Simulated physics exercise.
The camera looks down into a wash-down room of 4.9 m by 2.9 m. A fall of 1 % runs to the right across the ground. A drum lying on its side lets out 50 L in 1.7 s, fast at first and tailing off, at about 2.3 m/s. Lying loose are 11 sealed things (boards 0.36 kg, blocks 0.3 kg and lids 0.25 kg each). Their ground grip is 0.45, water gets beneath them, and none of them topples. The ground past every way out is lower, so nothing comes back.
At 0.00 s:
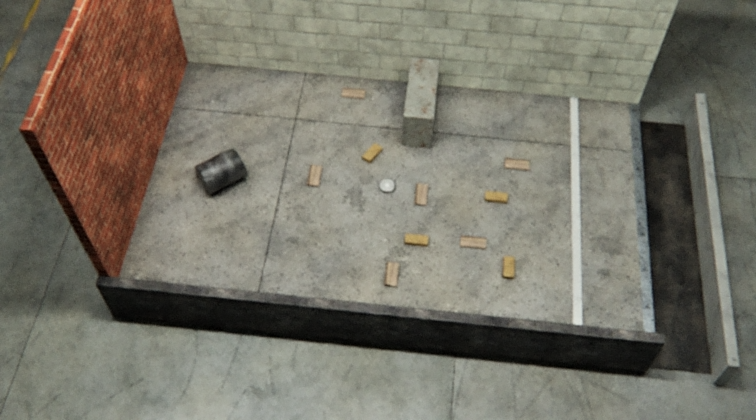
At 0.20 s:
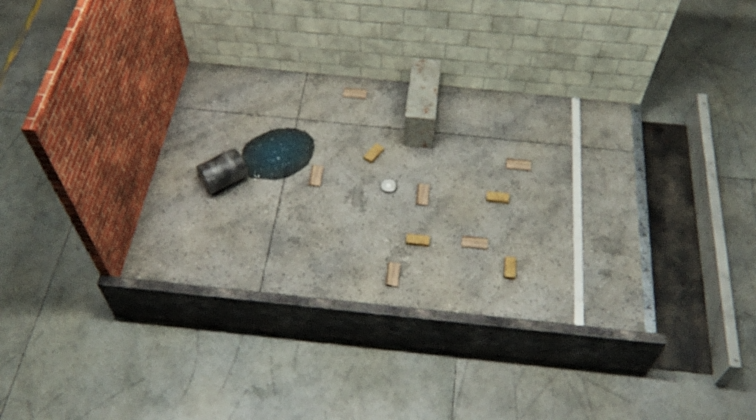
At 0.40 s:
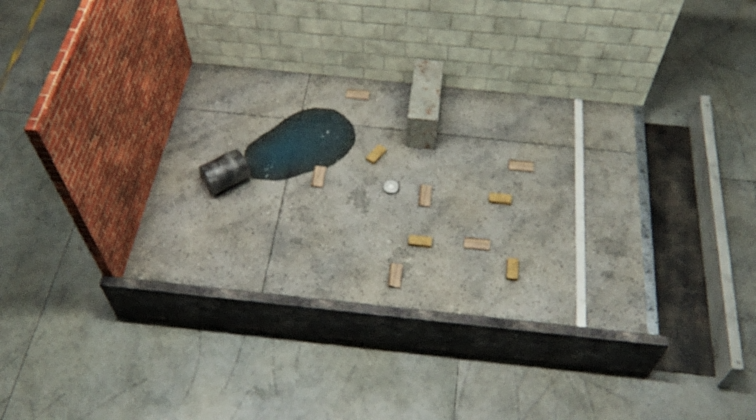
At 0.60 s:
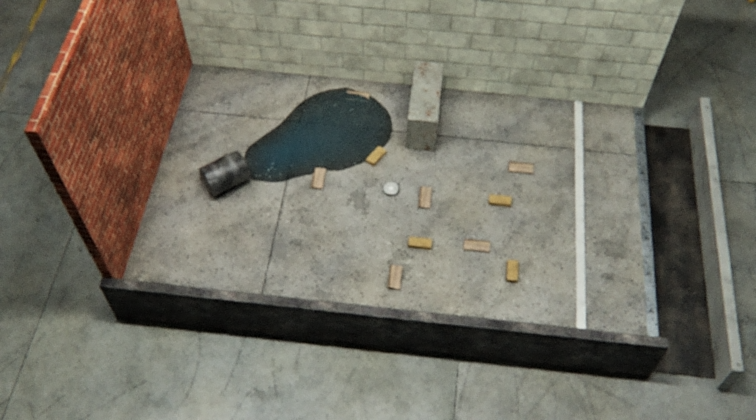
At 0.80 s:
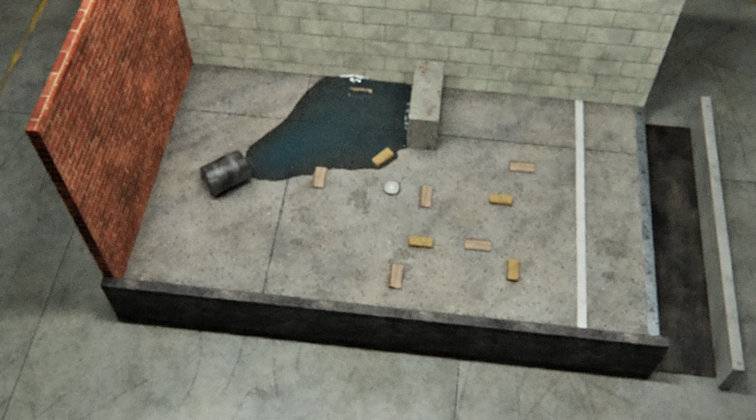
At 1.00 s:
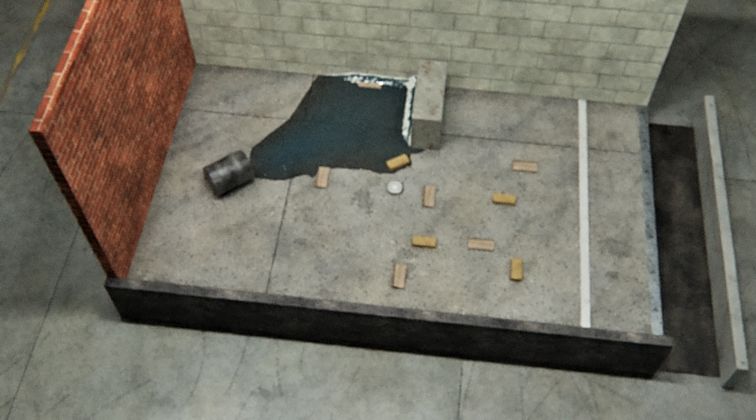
The clip opens on a walled floor scattered with small tan and yellow pieces, a dark drum lying at left. Dark blue water spreads rightward from the drum to the back wall and grey pillar, where white froth gathers, and two pieces shift slightly while the rest stay put.
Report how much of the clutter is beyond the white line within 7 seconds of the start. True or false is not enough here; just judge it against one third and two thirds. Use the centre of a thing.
It lies below the lower mark.
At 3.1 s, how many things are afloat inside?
It comes to 1 of them.
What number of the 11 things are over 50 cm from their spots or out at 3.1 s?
Tally at that time: 1.
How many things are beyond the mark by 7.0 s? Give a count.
0.
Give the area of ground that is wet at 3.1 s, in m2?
That flooded area is roughly 3.5 m2.
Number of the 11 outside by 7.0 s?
That makes 0 by then.
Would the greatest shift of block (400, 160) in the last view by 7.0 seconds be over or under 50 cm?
That one comes out beyond it.
After 1.4 s 0 of 11 are over the mark; 1 afloat.
After 3.1 s 0 of 11 are over the mark; 1 afloat.
After 4.9 s 0 of 11 are over the mark; 0 afloat.
After 7.0 s 0 of 11 are over the mark; 0 afloat.
